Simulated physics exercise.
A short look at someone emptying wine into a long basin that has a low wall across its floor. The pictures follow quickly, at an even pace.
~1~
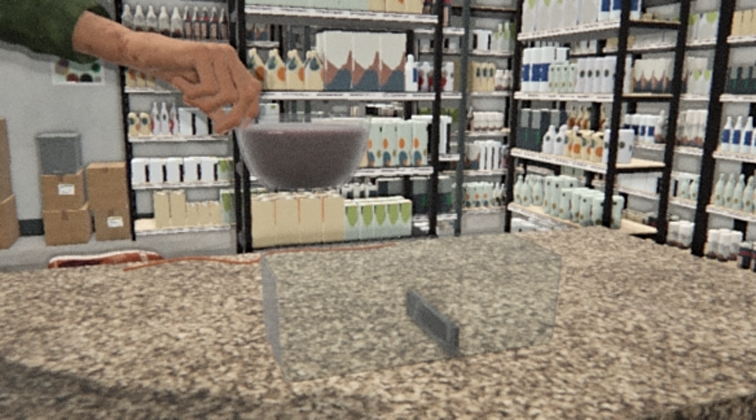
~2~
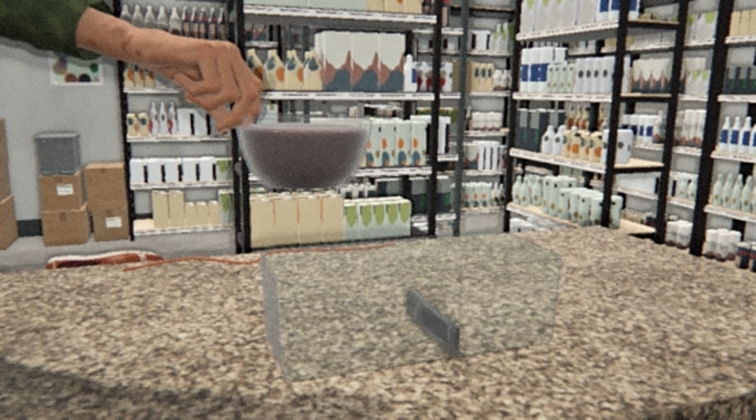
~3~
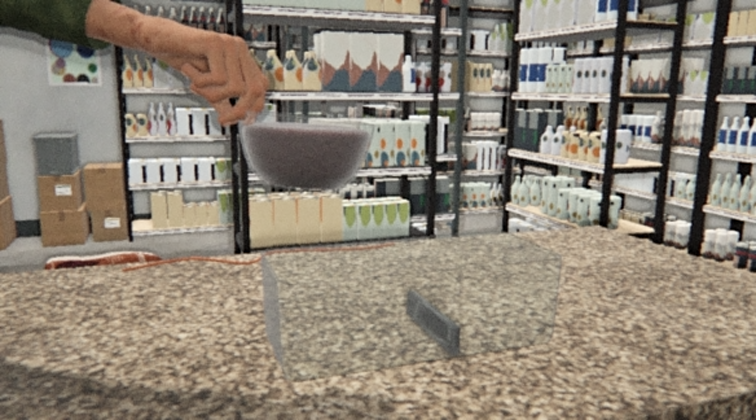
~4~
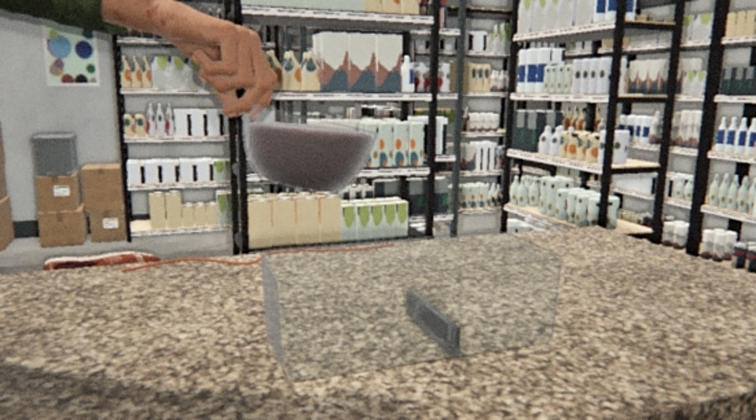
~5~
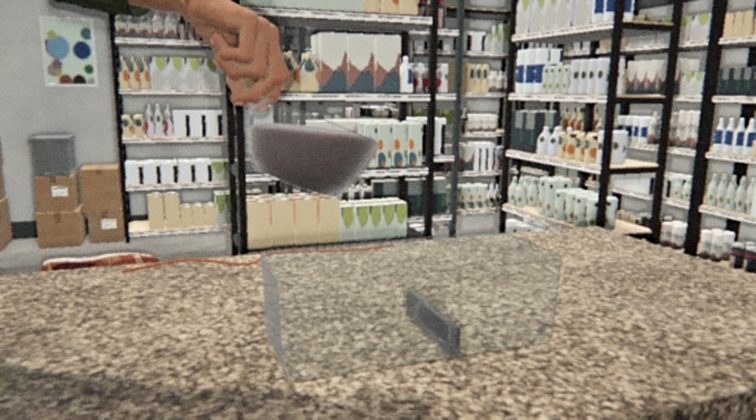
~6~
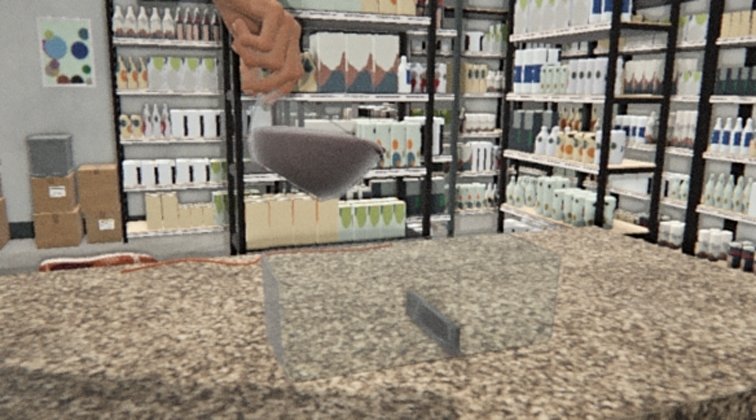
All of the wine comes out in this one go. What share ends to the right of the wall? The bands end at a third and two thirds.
It comes to under a third.
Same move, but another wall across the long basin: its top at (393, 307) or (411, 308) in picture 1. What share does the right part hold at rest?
About 70 and 45 per cent.
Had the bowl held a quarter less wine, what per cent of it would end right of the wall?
Roughly 10 in a hundred.
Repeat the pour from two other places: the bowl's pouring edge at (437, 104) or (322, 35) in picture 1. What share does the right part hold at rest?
First some 75, then 20 per cent.
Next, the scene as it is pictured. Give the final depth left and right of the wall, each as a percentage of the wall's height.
Left about 60, right about 30.
A moment on, the bowl is tipped on its side and 21 per cent is still to pour, 34 is left of the wall and 6 right of it.
Next, the bowl is tipped right over and 2 per cent is still to pour, 78 is left of the wall and 13 right of it.
Then the bowl is tipped right over and 0 per cent is still to pour, 76 is left of the wall and 19 right of it.
Later the bowl is tipped right over and 0 per cent is still to pour, 74 is left of the wall and 21 right of it.
Finally, 74 per cent lies left of the wall, 21 right of it and 5 outside.
